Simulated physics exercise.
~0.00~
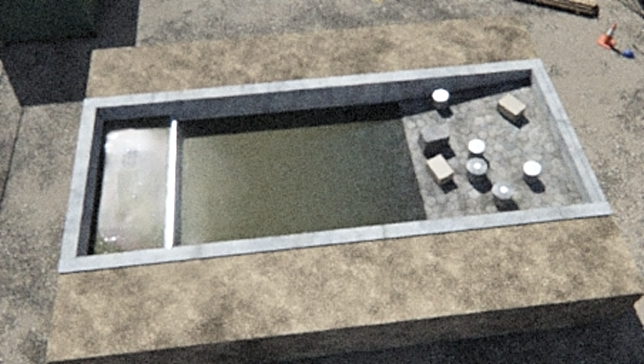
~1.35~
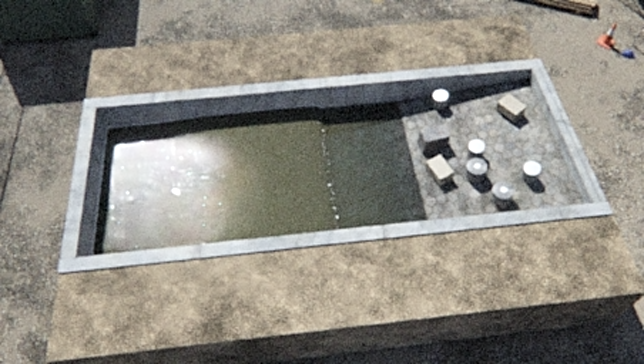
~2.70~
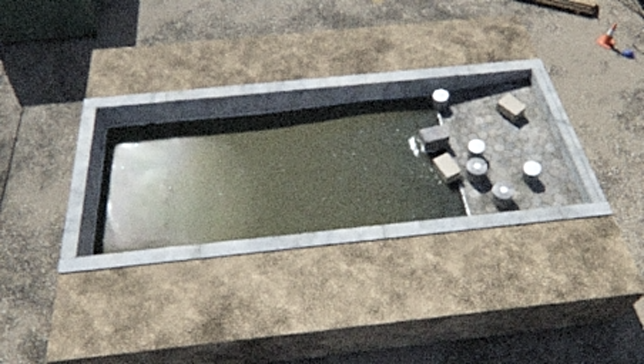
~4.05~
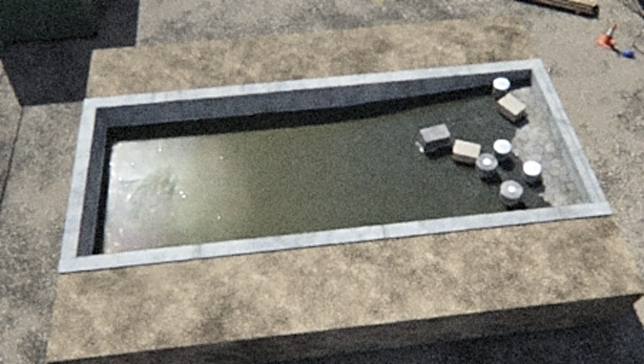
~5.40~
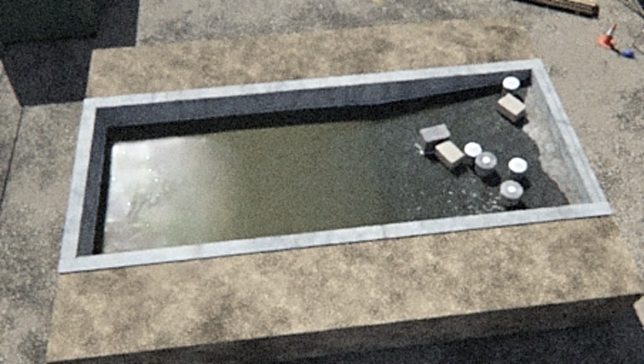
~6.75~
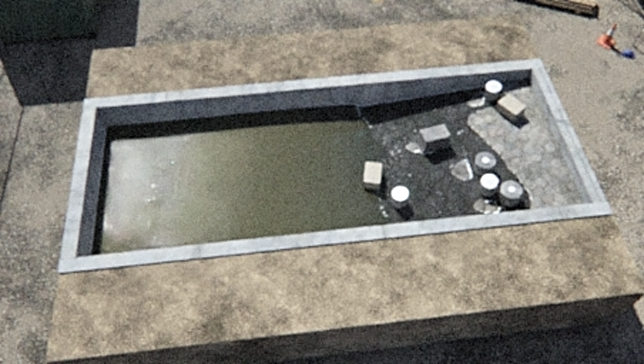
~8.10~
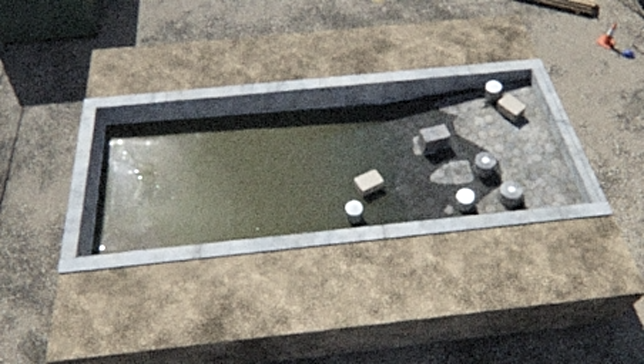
A long rectangular basin with a pale rim, set in a stained concrete block, is seen from above at an angle. Murky greenish water fills its middle, a white barrier holds back brighter water at the left, and white round pails and tan and grey crates stand on the paved slope at the right. The barrier disappears and the water surges rightward, climbing the slope and nudging several objects along. Then it draws back, carrying a tan crate and a white pail leftward. They end in the water near the middle, while the others remain upright on the wet slope.
